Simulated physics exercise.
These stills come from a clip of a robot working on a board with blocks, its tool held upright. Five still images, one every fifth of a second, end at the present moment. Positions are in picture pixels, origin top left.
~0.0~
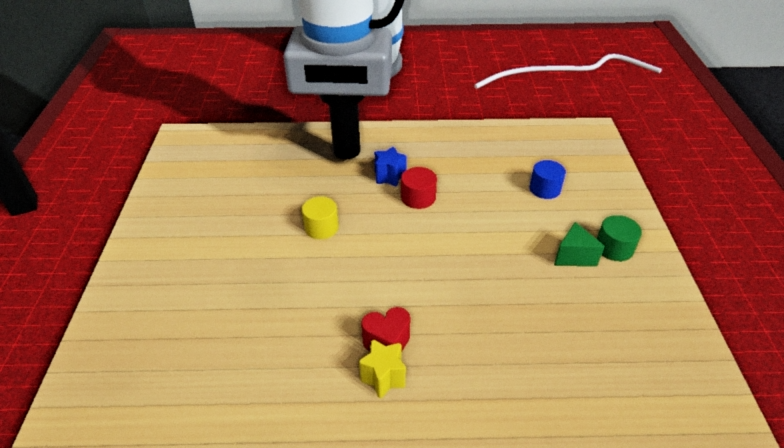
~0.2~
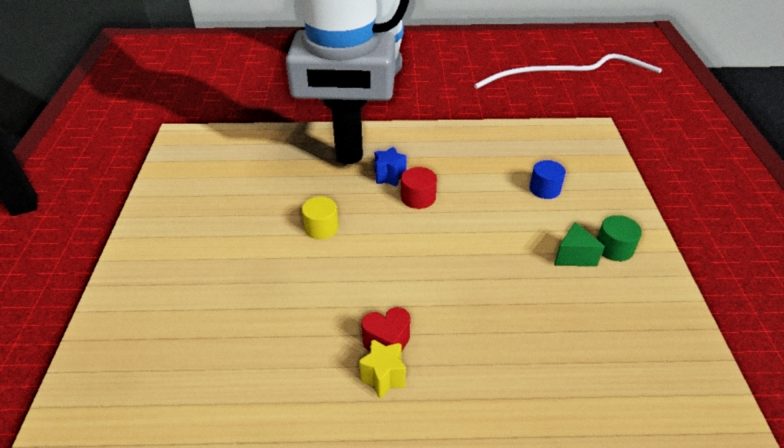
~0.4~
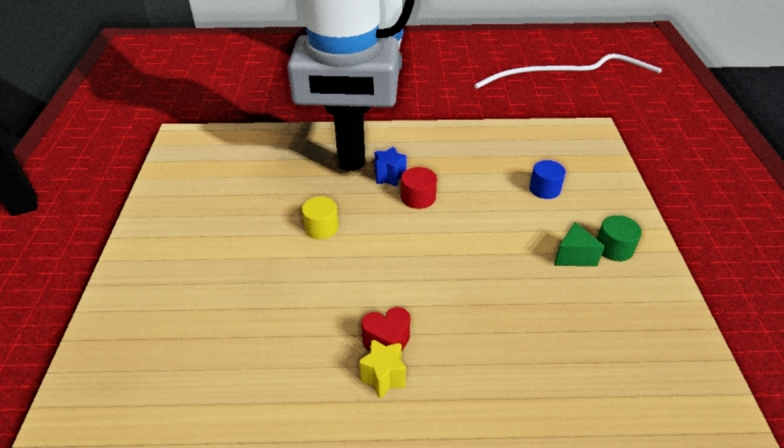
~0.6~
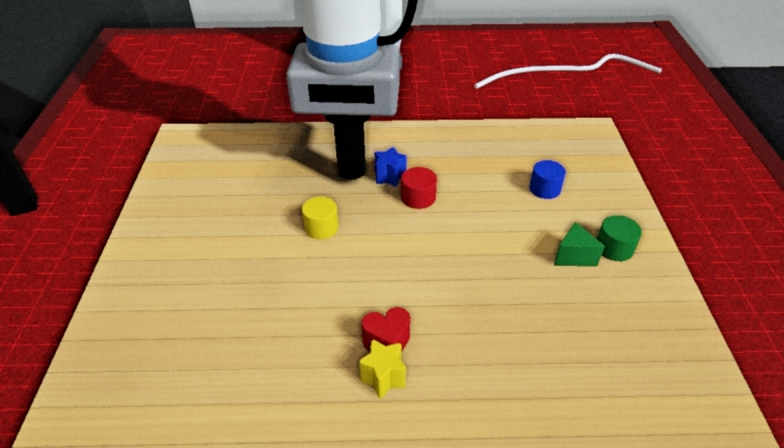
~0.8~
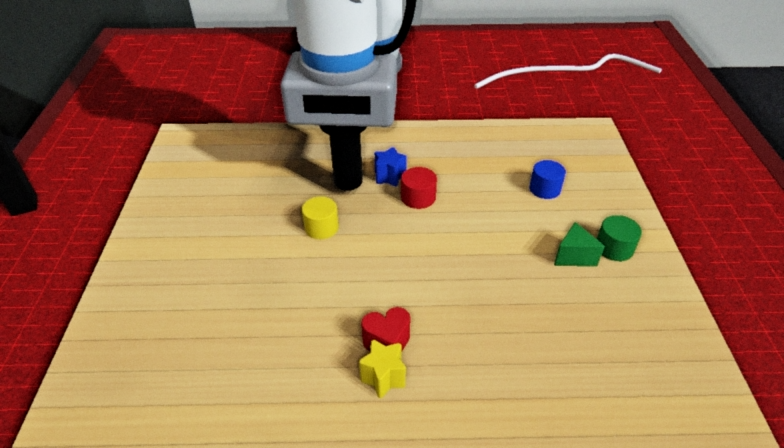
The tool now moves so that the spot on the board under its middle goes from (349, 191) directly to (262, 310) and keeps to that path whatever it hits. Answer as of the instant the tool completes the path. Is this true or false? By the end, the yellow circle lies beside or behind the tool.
Answer: False.
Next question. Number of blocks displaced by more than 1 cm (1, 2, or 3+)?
Once the path ends, one block will have shifted.
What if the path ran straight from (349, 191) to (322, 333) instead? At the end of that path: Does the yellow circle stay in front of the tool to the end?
I believe not.
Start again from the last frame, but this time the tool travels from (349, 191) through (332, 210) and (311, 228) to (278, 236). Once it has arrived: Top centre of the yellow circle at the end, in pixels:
It is going to be at (293, 237).
The first path, step by step. One third of the way, tool at (323, 217); yellow circle at (304, 227).
Two thirds of the way, tool at (293, 257); yellow circle at (269, 269).
At the end, tool at (259, 301); yellow circle at (227, 315); blue star in place.
